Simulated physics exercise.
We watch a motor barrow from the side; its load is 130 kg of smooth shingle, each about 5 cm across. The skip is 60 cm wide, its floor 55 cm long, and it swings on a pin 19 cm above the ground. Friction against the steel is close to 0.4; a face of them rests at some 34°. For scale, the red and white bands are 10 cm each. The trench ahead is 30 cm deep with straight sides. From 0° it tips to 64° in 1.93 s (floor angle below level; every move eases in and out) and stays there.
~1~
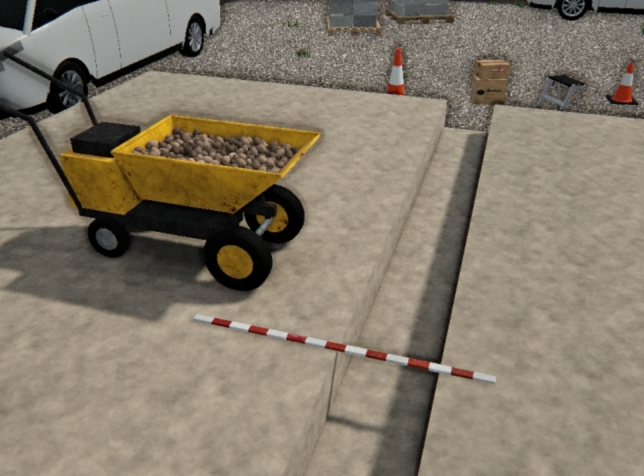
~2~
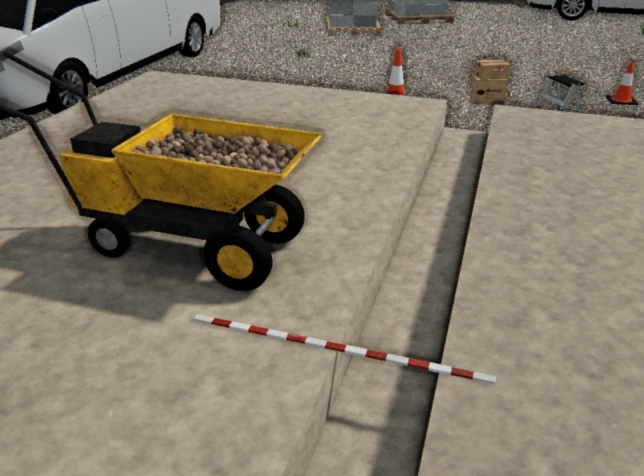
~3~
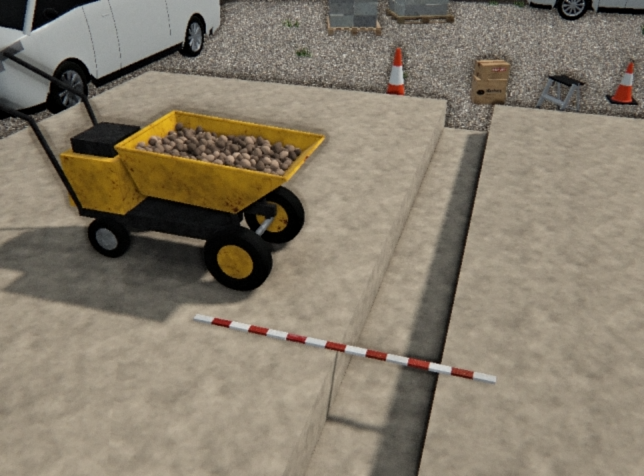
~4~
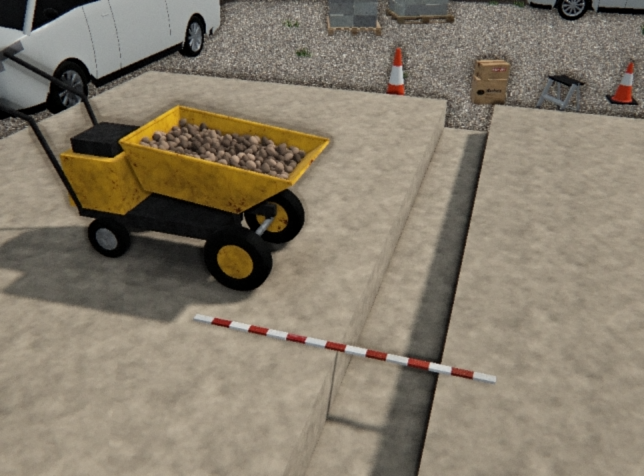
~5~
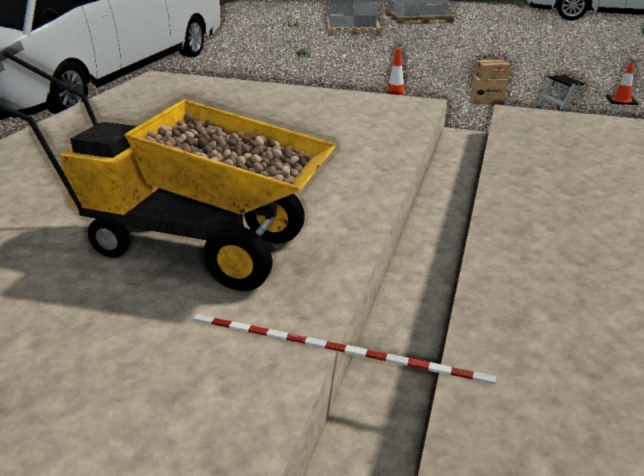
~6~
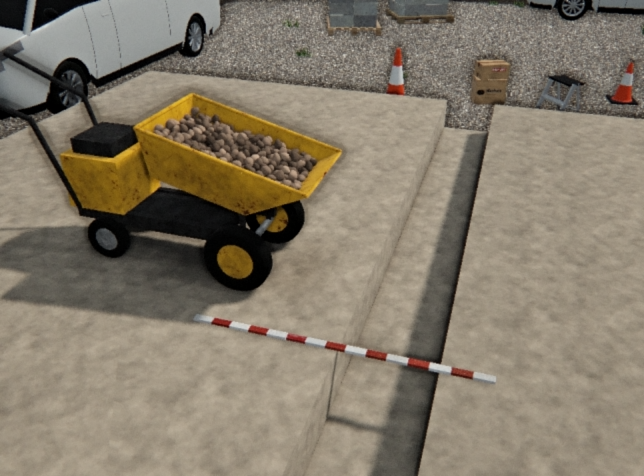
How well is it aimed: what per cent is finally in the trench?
Close to 100 in a hundred.
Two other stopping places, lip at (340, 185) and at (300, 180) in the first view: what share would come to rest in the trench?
Near 75 per cent from the first place, 100 from the second.
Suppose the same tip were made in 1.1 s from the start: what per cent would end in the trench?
It would be near 100 per cent.
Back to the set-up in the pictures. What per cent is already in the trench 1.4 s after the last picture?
Some 70 per cent.
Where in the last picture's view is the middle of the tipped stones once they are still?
Their middle is at about (412, 325).
Then, 0.9 s after the last picture the floor is at 54°, 99 % in the skip, 1 % short of the trench; the foremost stones are at (368, 263).
Then, 1.4 s after the last picture the floor is at 64°, 30 % in the skip, 1 % short of the trench, 69 % in the trench; the foremost stones are at (448, 319).
Then, 1.8 s after the last picture the floor is at 64°, 8 % in the skip, 92 % in the trench; the foremost stones are at (445, 337).
Then, 3.7 s after the last picture the floor is at 64°, 0 % in the skip, 100 % in the trench; the foremost stones are at (449, 318).
